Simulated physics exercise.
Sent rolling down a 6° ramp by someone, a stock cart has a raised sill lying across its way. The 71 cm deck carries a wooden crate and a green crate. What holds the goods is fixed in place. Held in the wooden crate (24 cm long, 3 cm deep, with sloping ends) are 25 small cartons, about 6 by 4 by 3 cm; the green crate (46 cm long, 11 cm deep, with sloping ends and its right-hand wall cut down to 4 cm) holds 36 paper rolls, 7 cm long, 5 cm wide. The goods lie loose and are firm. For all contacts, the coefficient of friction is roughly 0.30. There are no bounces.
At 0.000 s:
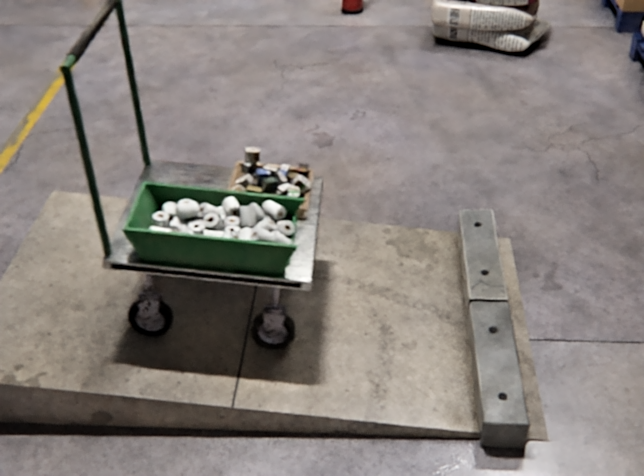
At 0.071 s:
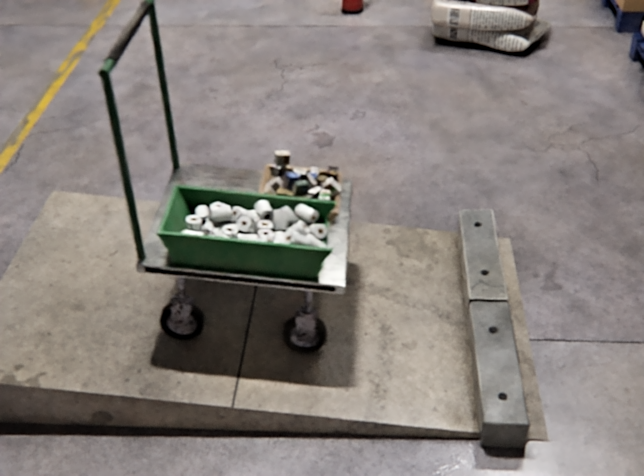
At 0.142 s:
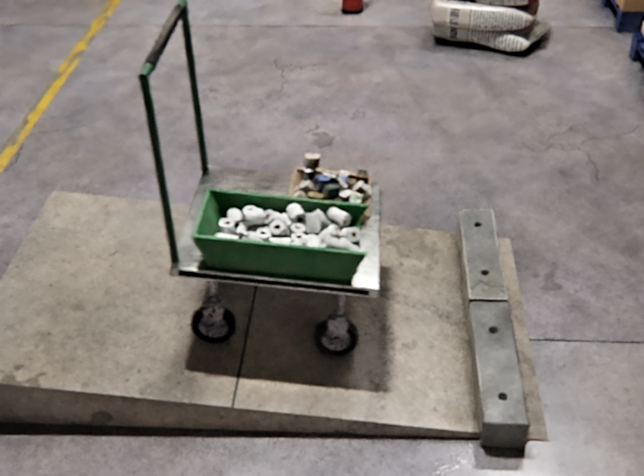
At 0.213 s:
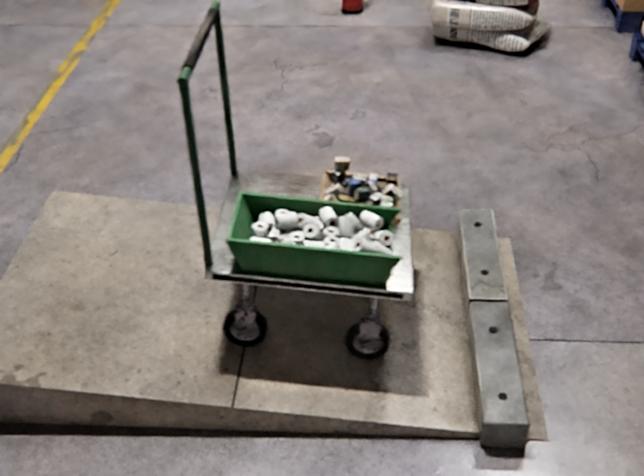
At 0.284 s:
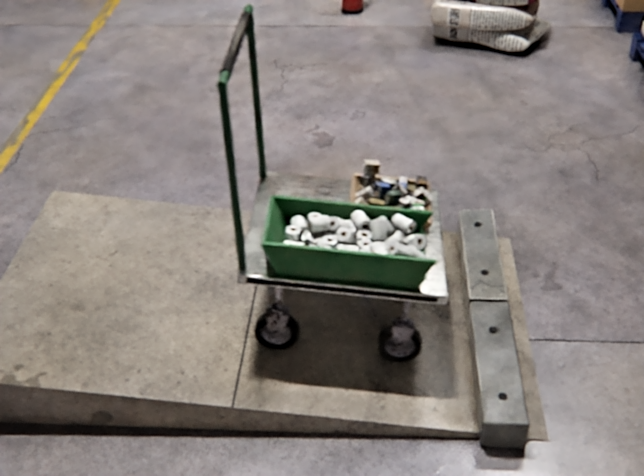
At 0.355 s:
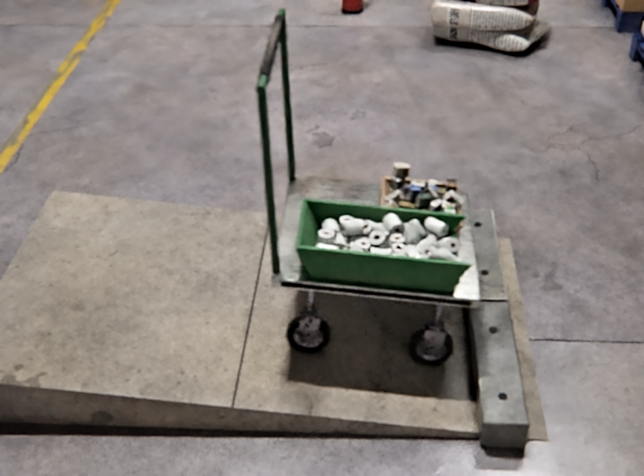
A green-handled cart carrying a green crate of pale rolls and a smaller box of little cartons rolled steadily rightward down a low ramp, drawing close to the raised sill across its way.
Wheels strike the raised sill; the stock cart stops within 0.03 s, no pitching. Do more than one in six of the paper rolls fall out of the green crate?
Yes.
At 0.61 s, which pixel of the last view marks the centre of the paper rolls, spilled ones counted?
Somewhere around pixel (449, 251).
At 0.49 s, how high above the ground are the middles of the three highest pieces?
I'd say near 56 cm.
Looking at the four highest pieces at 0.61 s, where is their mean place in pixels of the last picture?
Roughly (490, 238).
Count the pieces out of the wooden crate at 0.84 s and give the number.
Out by then, roughly: Wooden crate 8.
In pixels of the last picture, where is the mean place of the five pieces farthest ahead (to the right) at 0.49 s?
(494, 212).
After 0.39 s, impact.
After 0.49 s, wooden crate 22 in, 3 out and green crate 36 in, 0 out.
After 0.61 s, wooden crate 19 in, 6 out and green crate 33 in, 3 out.
After 0.84 s, wooden crate 16 in, 9 out and green crate 27 in, 9 out.
Outcome (at 1.34 s), wooden crate 16 in, 9 out and green crate 25 in, 11 out. Asked share, 11 of 36, 31 per cent.
